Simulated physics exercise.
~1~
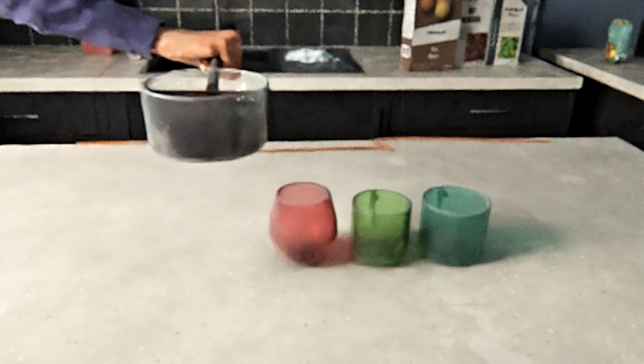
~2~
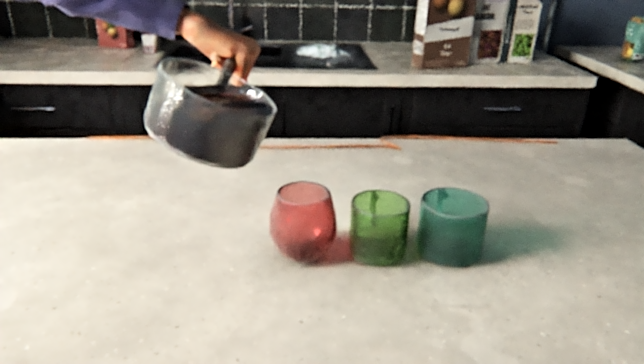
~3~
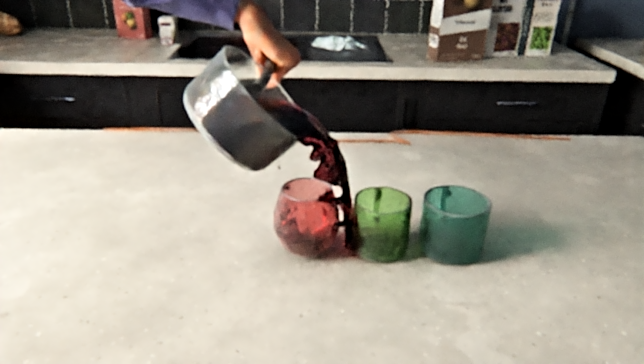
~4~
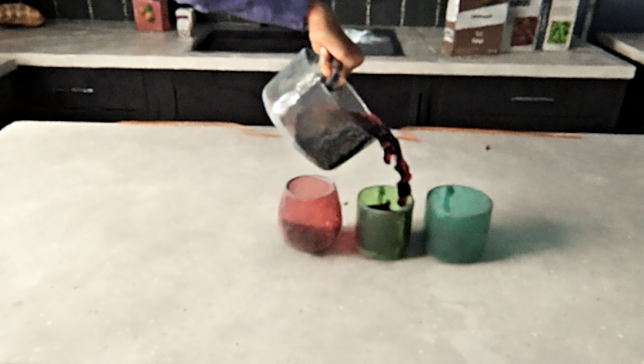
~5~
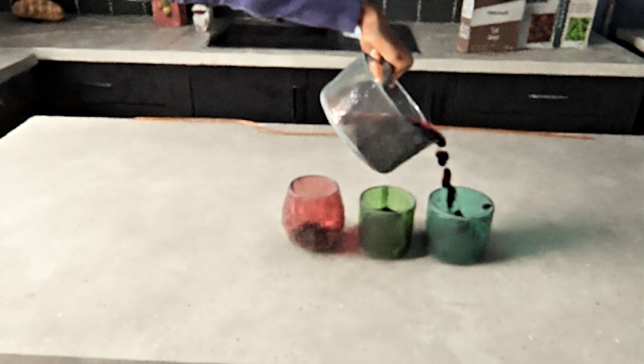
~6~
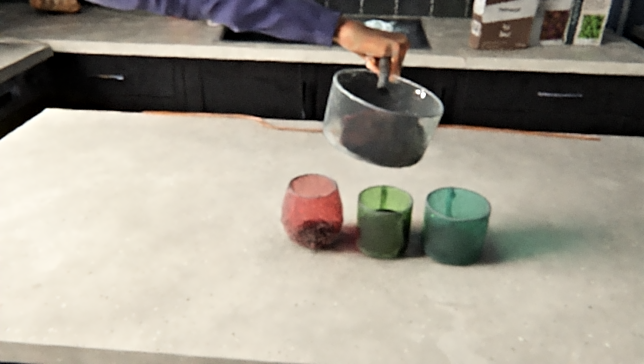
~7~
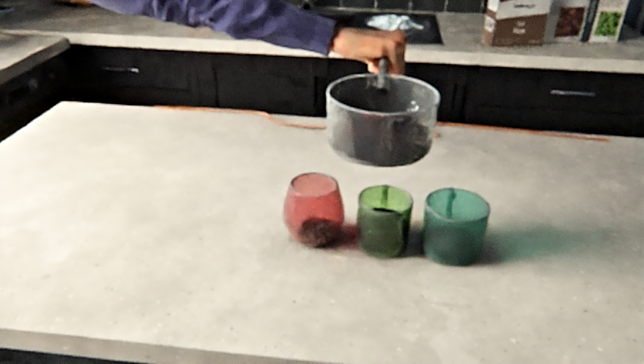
A hand in a purple sleeve holds a clear, small pot of dark liquid above a pale kitchen counter, seen from the front and slightly above, with dark cabinets and boxes behind. Below stand a red round-bellied glass on the left, a green mug in the middle and a teal one on the right. The hand tilts the pot and dark red wine streams down at the red glass's right edge. Still pouring, it moves rightwards over the green mug, then the teal one. Finally the pot swings back level above the cups, with dark liquid visible low in the red glass and in the green mug.
